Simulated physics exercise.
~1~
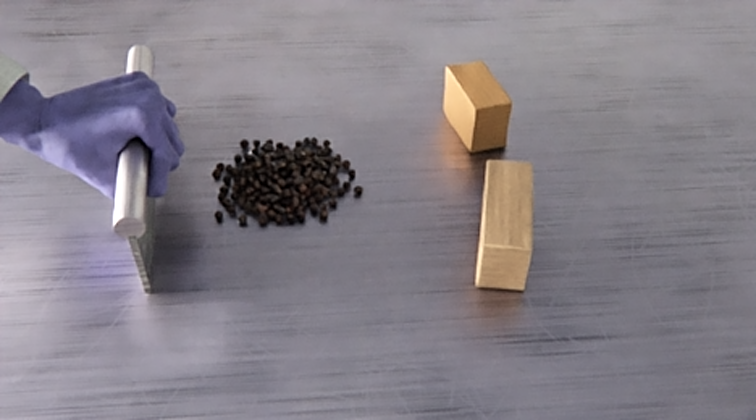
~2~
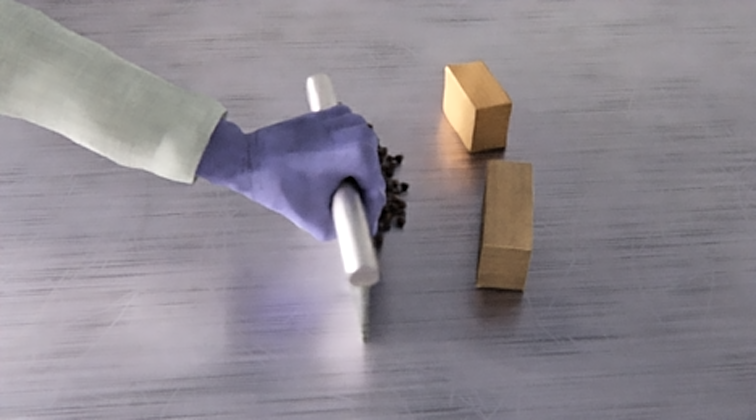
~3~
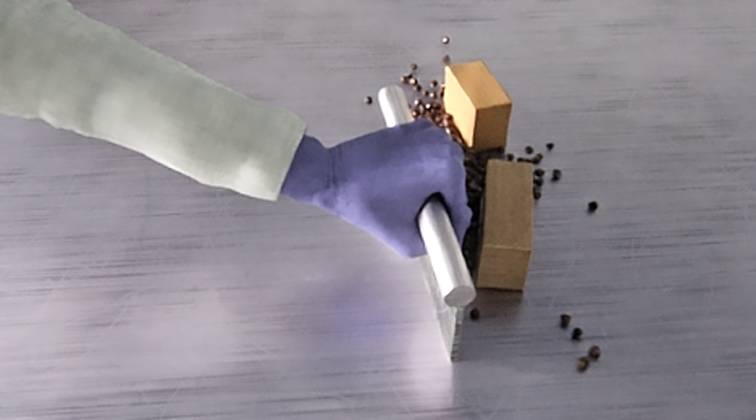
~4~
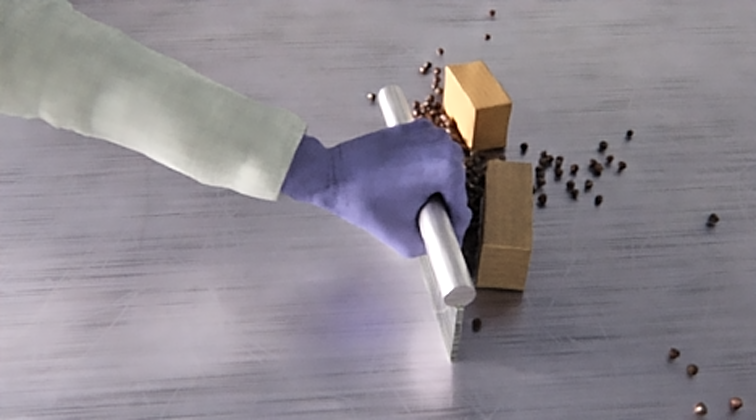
The video shows a purple-gloved hand pushing a pile of dark coffee beans rightwards with a scraper towards two wooden blocks. The scraper stops just before them, most beans stay held up there, and some scatter through the gap and around the blocks across the metal surface.
